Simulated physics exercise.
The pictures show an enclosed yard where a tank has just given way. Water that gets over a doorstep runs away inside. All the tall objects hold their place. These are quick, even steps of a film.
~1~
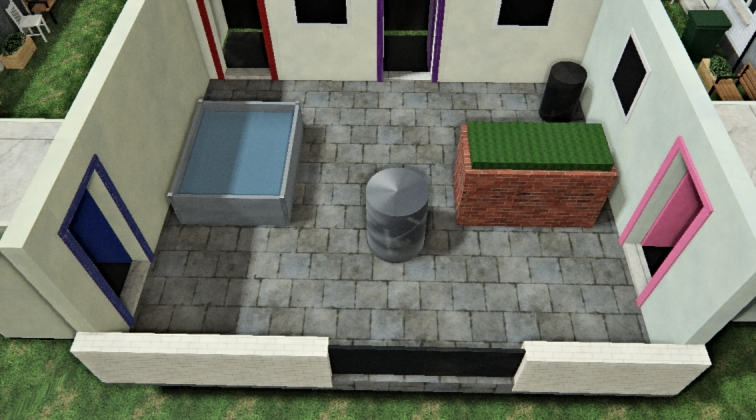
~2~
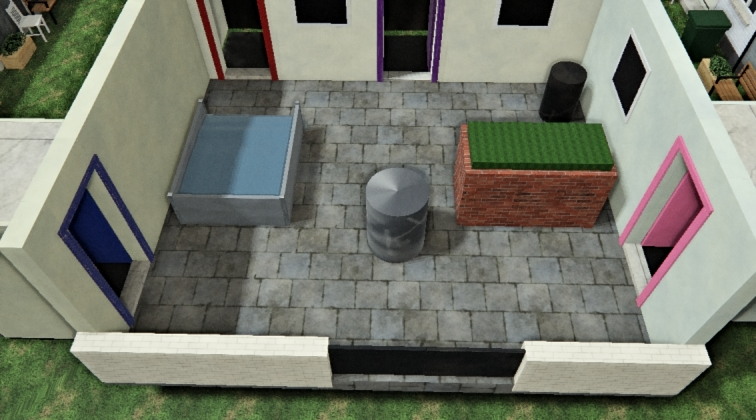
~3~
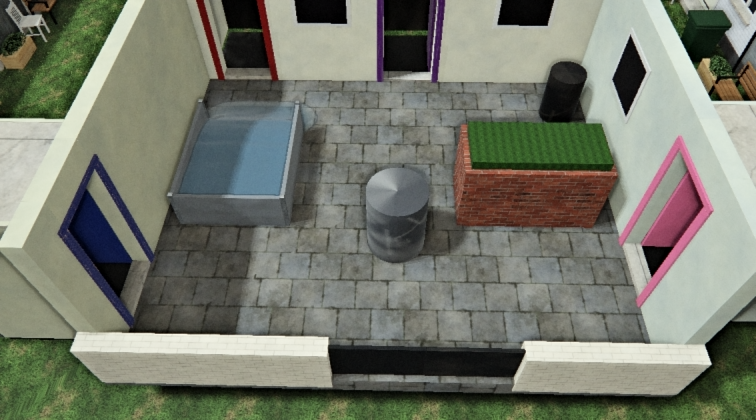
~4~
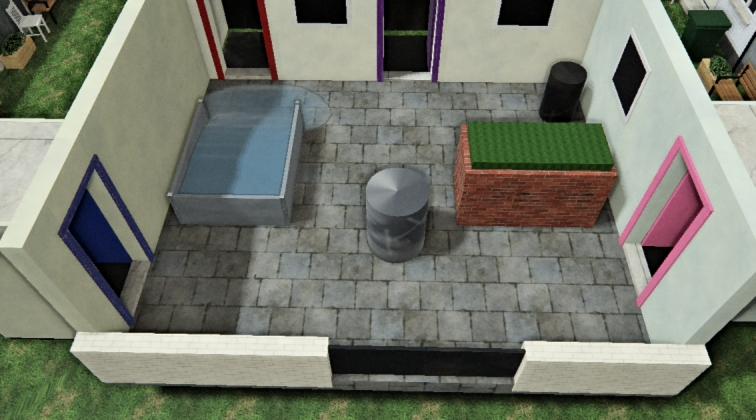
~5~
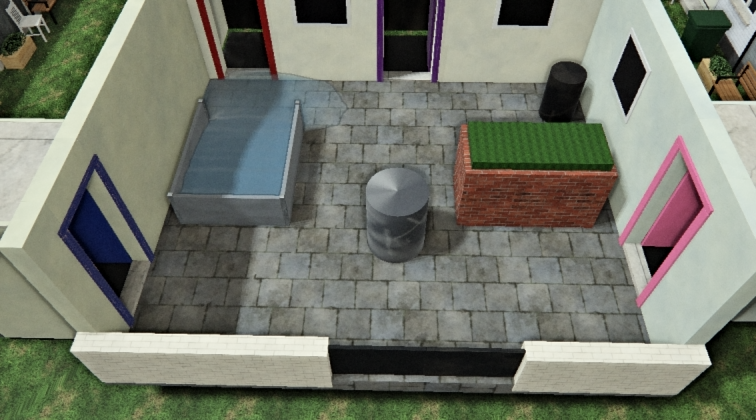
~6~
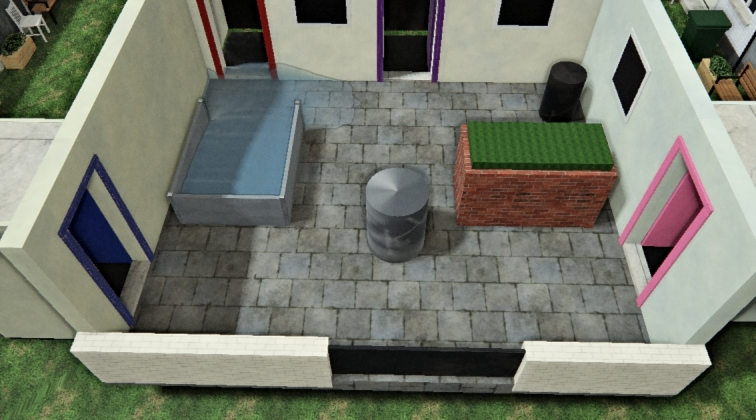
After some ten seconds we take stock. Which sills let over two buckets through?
In the end: The pink door stays under that; the purple door stays under that; the red door takes more than that; the blue door stays under that.
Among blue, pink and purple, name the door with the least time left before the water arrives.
That is the purple-painted one.
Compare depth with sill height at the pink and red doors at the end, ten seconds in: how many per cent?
Near 30 and 70 in a hundred.
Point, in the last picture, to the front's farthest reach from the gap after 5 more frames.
At about (419, 82).
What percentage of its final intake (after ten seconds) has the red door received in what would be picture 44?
Some 100 per cent.
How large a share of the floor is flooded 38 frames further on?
Roughly 55 per cent.
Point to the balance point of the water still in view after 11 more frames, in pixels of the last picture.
Near (275, 125).
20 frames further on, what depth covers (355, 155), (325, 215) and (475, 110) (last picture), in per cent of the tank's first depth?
In turn 2, 0 and 6 in a hundred.
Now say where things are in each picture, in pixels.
Still water in the tank at (240, 150), in the first picture.
The front is at a hidden place, out from the gap on the tank's far side, in the second picture.
The front is at a hidden place, out from the gap on the tank's far side, in the third picture.
The front is at (216, 94), out from the gap on the tank's far side, in the fourth picture.
The front is at (210, 81), out from the gap on the tank's far side, in the fifth picture.
The front is at (340, 81), out from the gap on the tank's far side, in the sixth picture.
A moment on, water covers 15 % of the floor; the pink door not reached, the purple door wet at the sill, nothing in, the red door far over two buckets in, the blue door not reached.
Next, water covers 20 % of the floor; the pink door not reached, the purple door wet at the sill, nothing in, the red door far over two buckets in, the blue door not reached.
Then, water covers 40 % of the floor; the pink door not reached, the purple door under two buckets in, the red door far over two buckets in, the blue door not reached.
Later, water covers 55 % of the floor; the pink door wet at the sill, nothing in, the purple door under two buckets in, the red door far over two buckets in, the blue door wet at the sill, nothing in.
In the end, water covers 75 % of the floor; the pink door wet at the sill, nothing in, the purple door under two buckets in, the red door far over two buckets in, the blue door wet at the sill, nothing in.
